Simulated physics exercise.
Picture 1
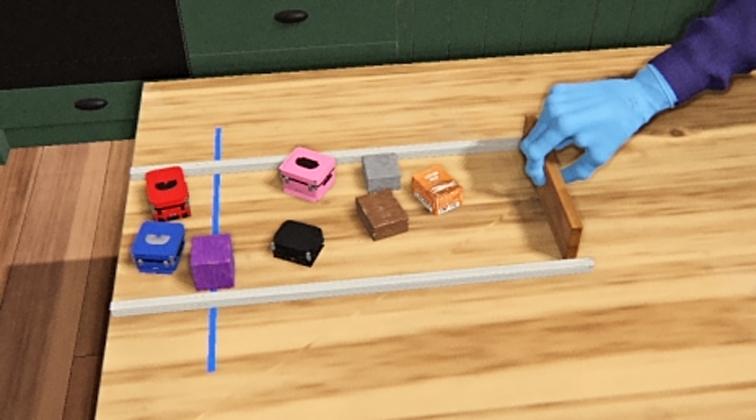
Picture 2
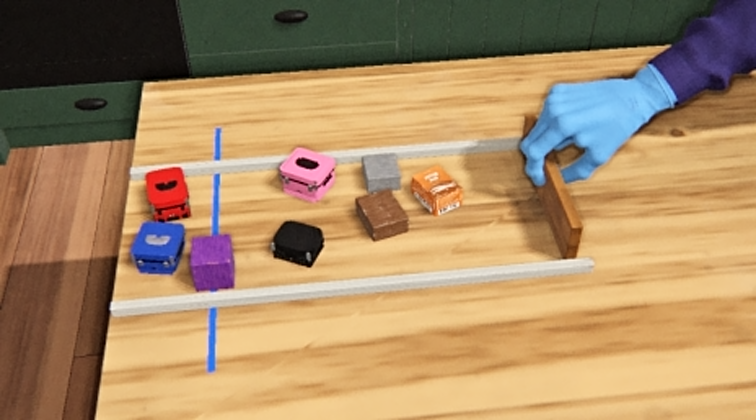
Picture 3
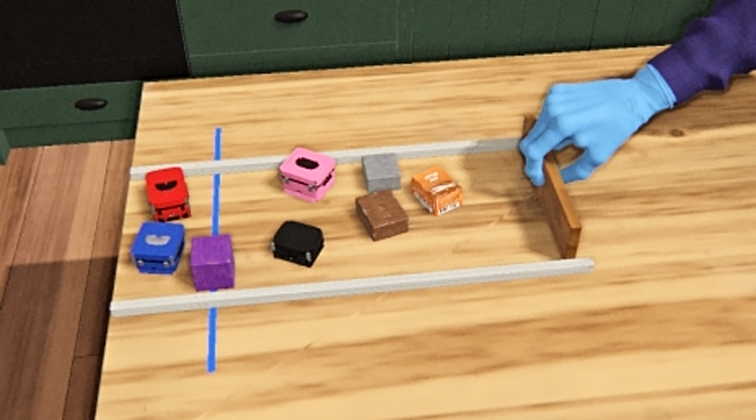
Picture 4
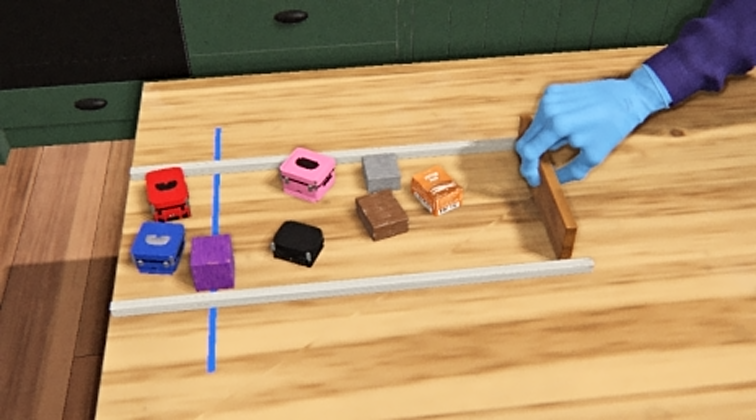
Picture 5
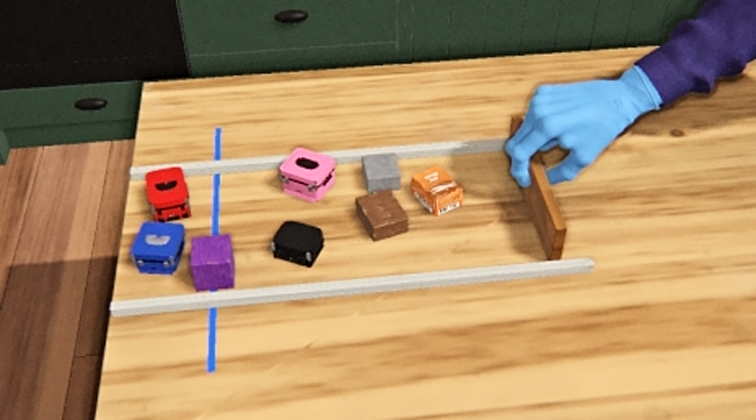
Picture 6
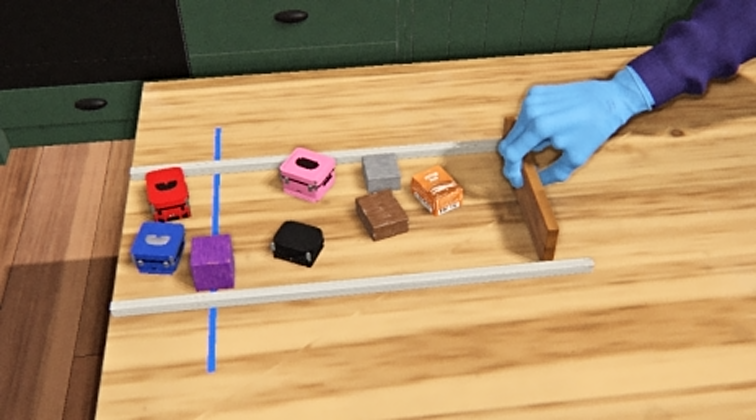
A gloved hand slides a wooden board slightly left toward several small, still objects.
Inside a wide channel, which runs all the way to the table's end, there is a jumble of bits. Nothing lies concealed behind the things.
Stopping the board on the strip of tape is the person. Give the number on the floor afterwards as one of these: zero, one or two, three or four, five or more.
On the floor afterwards: One or two.
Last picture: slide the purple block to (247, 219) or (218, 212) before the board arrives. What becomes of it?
Placed there, the purple block keeps its spot, and in the other spot it keeps its spot.
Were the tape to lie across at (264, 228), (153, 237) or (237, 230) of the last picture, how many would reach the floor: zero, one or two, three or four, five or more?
In turn: Not one, 3 or 4, not one.
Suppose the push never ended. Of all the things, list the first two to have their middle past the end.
Earliest first: The red case, then the blue case.
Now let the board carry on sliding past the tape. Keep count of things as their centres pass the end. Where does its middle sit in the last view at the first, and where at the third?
(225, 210) and (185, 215).
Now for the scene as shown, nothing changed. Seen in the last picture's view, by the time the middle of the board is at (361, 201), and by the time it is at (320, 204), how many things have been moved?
So 5, and at the other place 5.
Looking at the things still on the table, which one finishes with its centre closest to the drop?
That's the blue case.
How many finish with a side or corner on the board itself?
At rest, 4 are in contact.
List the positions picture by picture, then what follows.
The first picture shows blue case (160, 249); red case (168, 195); purple block (213, 262); board (549, 185); tape (215, 232).
The second picture shows red case (168, 195); brown block (382, 215).
The third picture shows purple block (213, 263); orange box (437, 190).
The fourth picture shows blue case (160, 249); board (544, 185).
The fifth picture shows red case (168, 195); grey block (381, 173).
The sixth picture shows blue case (160, 249); red case (168, 195); purple block (213, 263); board (528, 187); tape (215, 232).
Early on, none off yet; blue case at rest near (160, 249); red case at rest near (168, 195); purple block at rest near (213, 263).
Finally, the number that fall off is one or two; lost, red case.
